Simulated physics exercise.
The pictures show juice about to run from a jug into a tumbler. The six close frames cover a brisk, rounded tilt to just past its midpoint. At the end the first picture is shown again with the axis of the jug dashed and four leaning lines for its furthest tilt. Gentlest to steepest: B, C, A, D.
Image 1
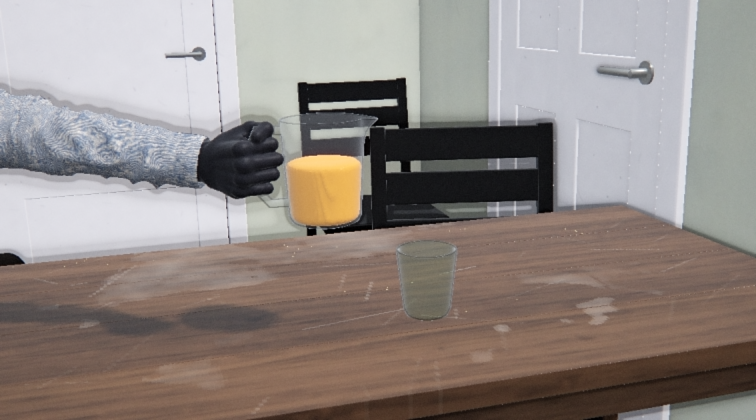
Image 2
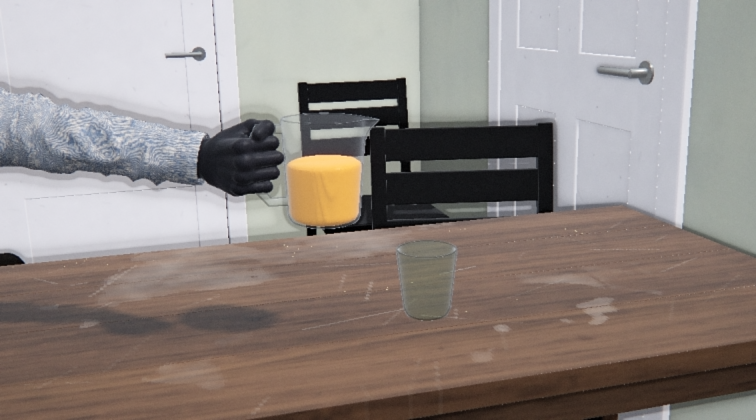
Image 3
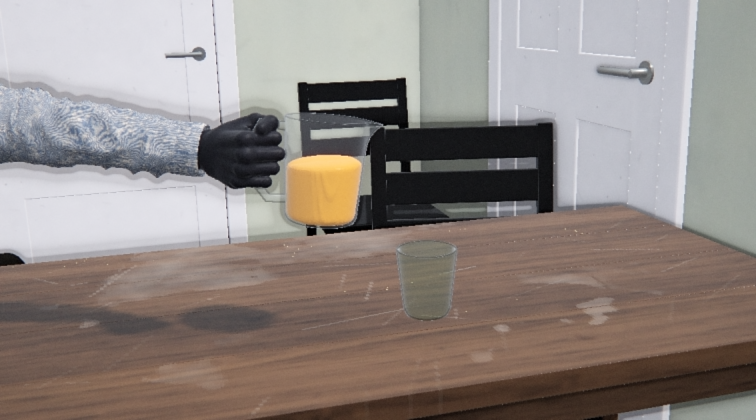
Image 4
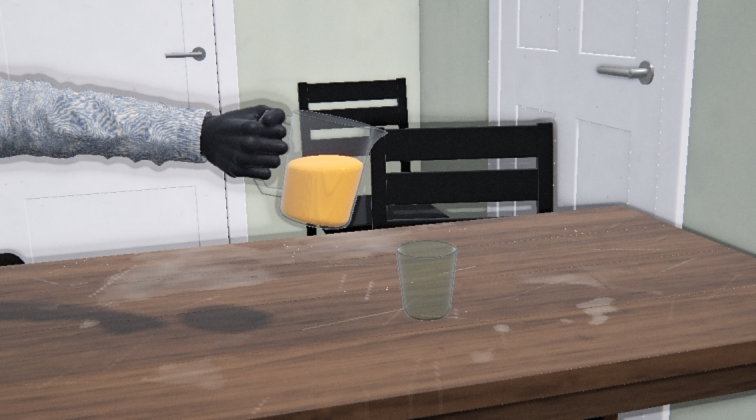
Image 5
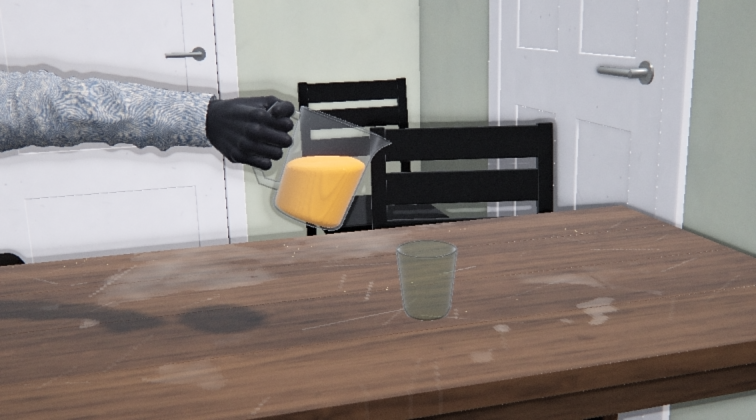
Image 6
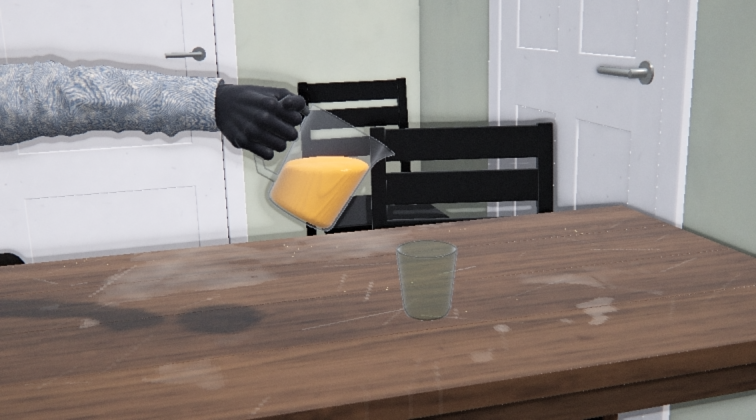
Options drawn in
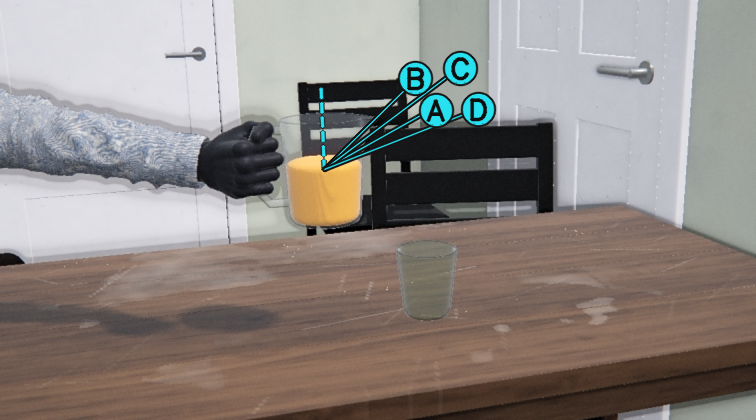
We see a black-gloved hand holding a clear jug of orange juice above a wooden table, left of an empty glass tumbler; the hand gradually tilts the jug to the right, and the juice shifts inside it.
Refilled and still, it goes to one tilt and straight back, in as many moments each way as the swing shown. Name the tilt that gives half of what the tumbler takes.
Use line A.
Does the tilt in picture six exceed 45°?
No, it does not.
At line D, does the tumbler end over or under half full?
Over.
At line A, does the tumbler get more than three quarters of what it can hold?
No, less.
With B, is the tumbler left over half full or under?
Under.
On the marked copy, A at (420, 115); B at (403, 90); C at (446, 77); D at (462, 114).
With A, the tumbler ends with about 48 % of what it can hold.
With B, the tumbler ends with about 8 % of what it can hold.
With C, the tumbler ends with about 23 % of what it can hold.
With D, the tumbler ends with about 72 % of what it can hold; 4 % of the juice is spilt.
